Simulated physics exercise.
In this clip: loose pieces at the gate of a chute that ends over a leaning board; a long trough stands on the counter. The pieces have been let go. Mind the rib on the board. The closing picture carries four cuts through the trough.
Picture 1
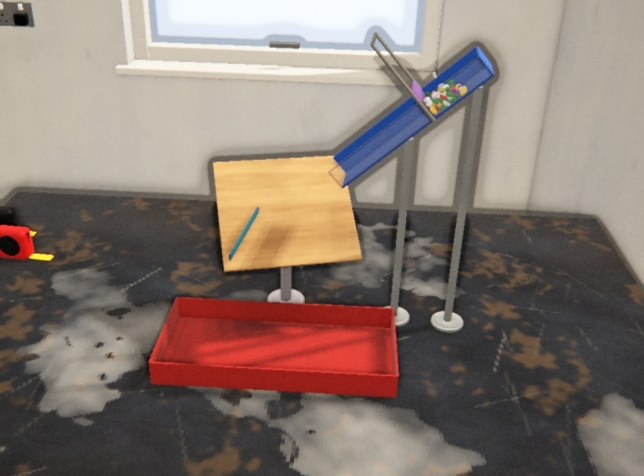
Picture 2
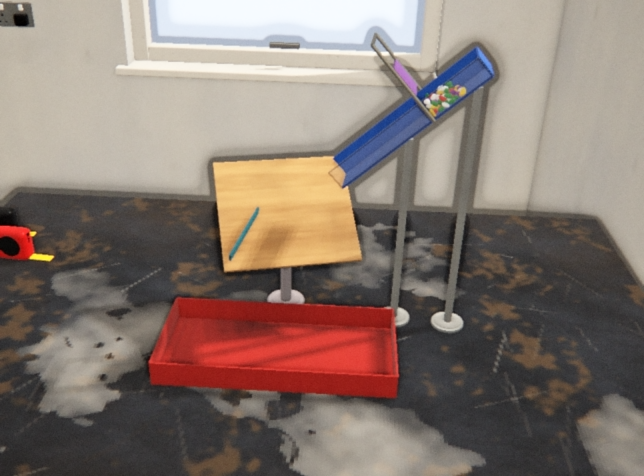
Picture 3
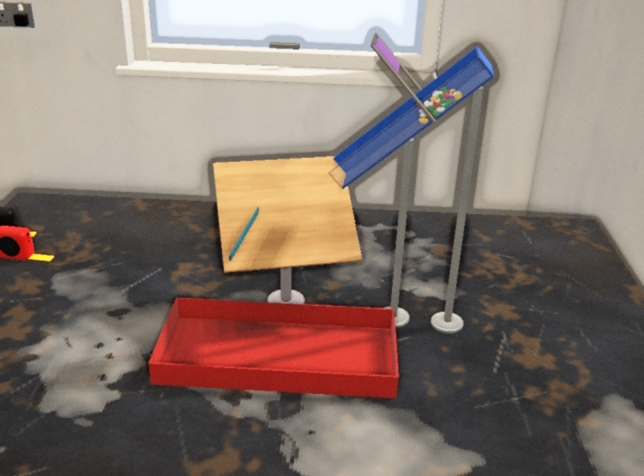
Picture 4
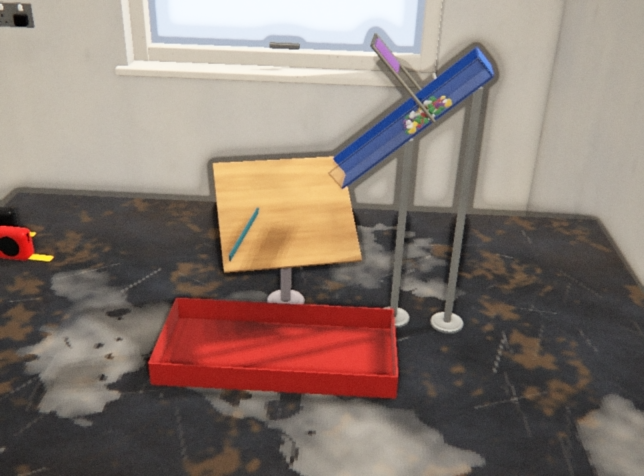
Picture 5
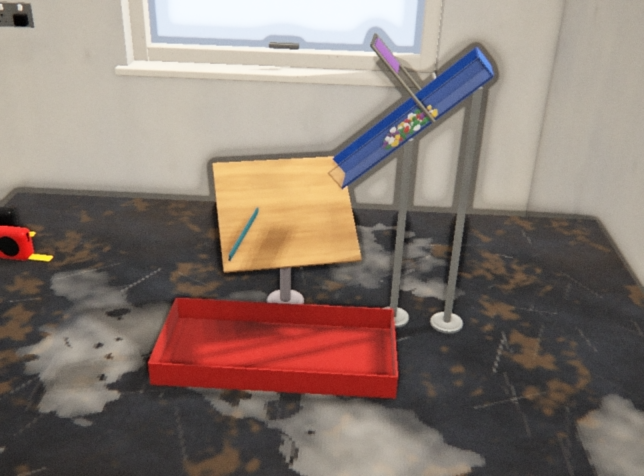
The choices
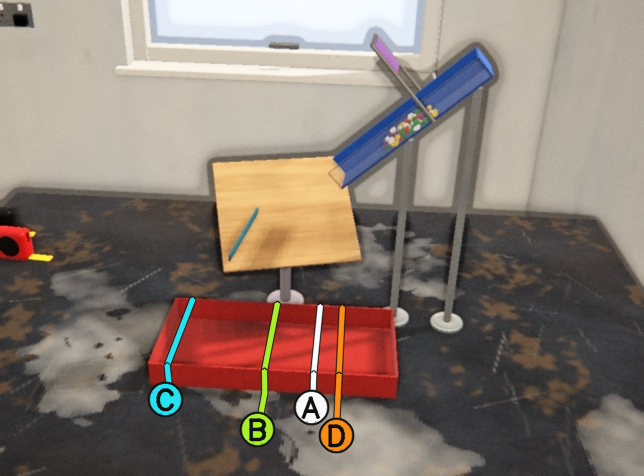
Jelly beans sliding down a sloping blue chute as its gate lifts, above a tilted wooden board and an empty red trough.
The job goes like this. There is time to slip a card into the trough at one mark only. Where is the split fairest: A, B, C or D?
Use line B.
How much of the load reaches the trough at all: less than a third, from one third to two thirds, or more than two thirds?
It is more than two thirds.
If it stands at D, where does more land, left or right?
The left side.
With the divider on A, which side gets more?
The left side.
On the marked copy, line A crosses the front rim at (313, 372); line B crosses the front rim at (264, 369); line C crosses the front rim at (167, 364); line D crosses the front rim at (339, 374).
For line A, of what is caught, almost all on the left of the divider, about a tenth on the right.
For line B, of what is caught, roughly two thirds on the left of the divider, roughly a third on the right.
For line C, of what is caught, not one piece on the left of the divider, every piece on the right.
For line D, of what is caught, almost all on the left of the divider, just a few on the right.
